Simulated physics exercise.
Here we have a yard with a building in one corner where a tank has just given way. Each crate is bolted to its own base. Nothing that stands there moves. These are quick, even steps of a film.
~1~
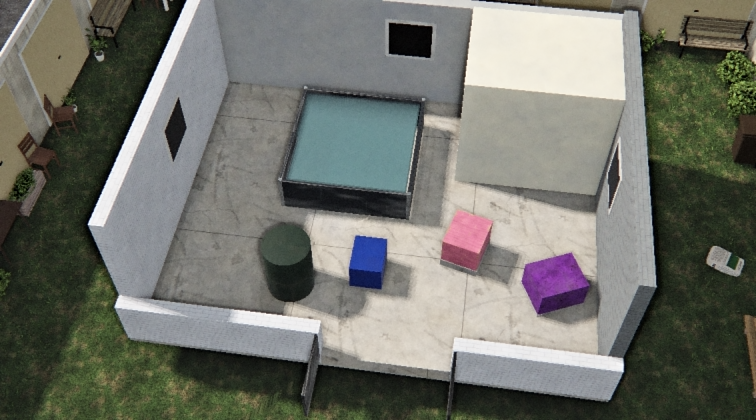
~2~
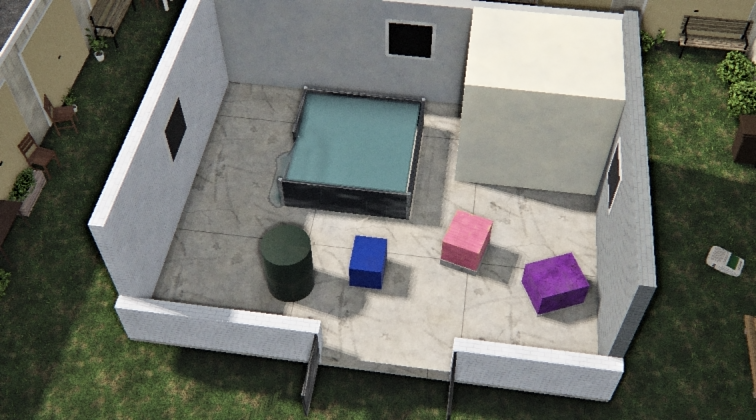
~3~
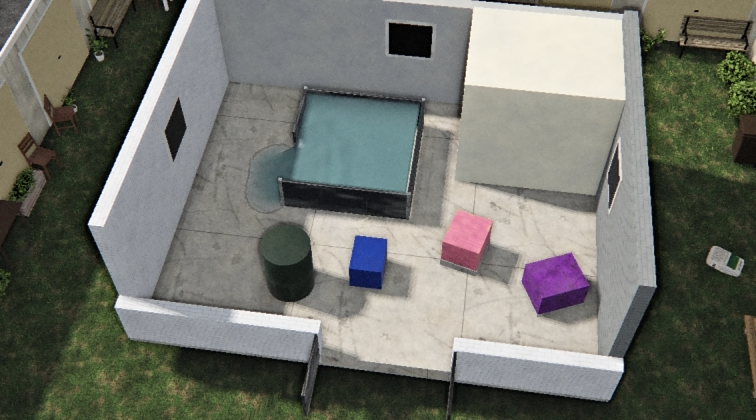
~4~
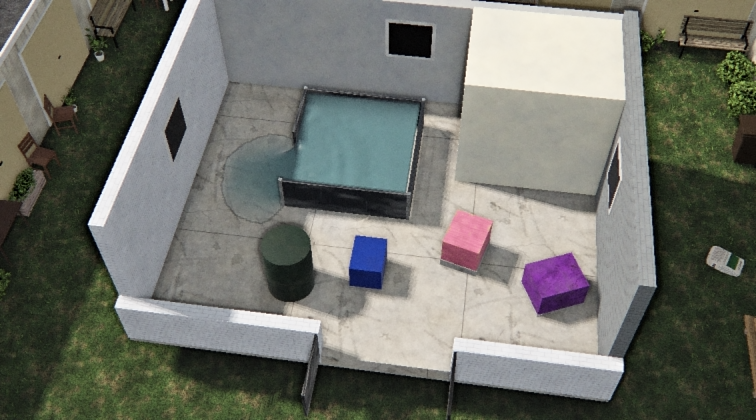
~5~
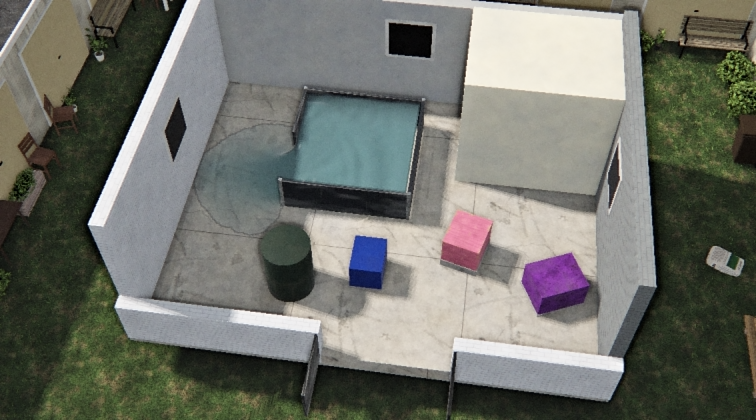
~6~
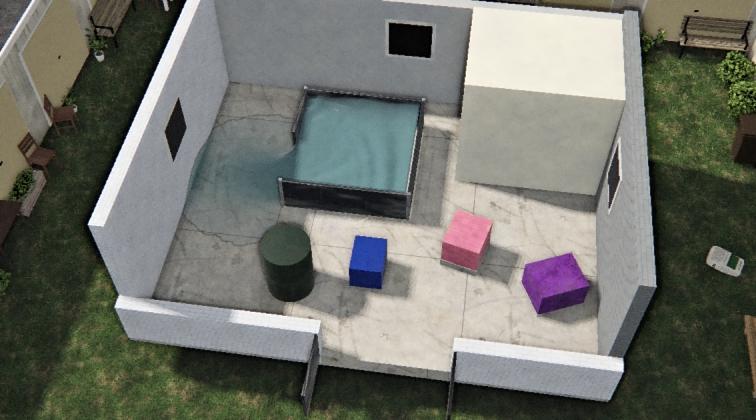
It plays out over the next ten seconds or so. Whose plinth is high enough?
One by one: The pink crate escapes dry; the blue crate is wetted; the purple crate is wetted.
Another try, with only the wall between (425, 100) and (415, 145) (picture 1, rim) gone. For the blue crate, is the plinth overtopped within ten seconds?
My reading: Blue is soaked.
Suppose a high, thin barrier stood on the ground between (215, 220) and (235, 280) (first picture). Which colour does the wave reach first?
The blue crate.
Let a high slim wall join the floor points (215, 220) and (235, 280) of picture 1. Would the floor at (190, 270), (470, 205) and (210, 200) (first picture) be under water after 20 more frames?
One after the other: Wet, no water, wet.
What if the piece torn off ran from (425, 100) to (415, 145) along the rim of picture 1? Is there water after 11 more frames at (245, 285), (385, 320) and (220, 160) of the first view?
One after the other: Dry, under water, clear.
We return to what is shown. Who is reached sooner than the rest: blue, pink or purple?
It is the blue-painted one.
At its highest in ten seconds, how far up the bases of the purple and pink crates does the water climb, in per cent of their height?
Roughly 260 per cent, then 80 per cent.
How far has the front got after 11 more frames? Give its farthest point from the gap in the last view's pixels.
Around (144, 320).
A moment on, water covers 20 % of the floor; the pink crate not reached, the blue crate not reached, the purple crate not reached.
Next, water covers 25 % of the floor; the pink crate not reached, the blue crate not reached, the purple crate not reached.
Then, water covers 45 % of the floor; the pink crate not reached, the blue crate water round its plinth, the purple crate not reached.
Later, water covers 80 % of the floor; the pink crate water round its plinth, the blue crate water round its plinth, the purple crate water round its plinth.
In the end, water covers 100 % of the floor; the pink crate stayed above the water, the blue crate was topped, the purple crate was topped.
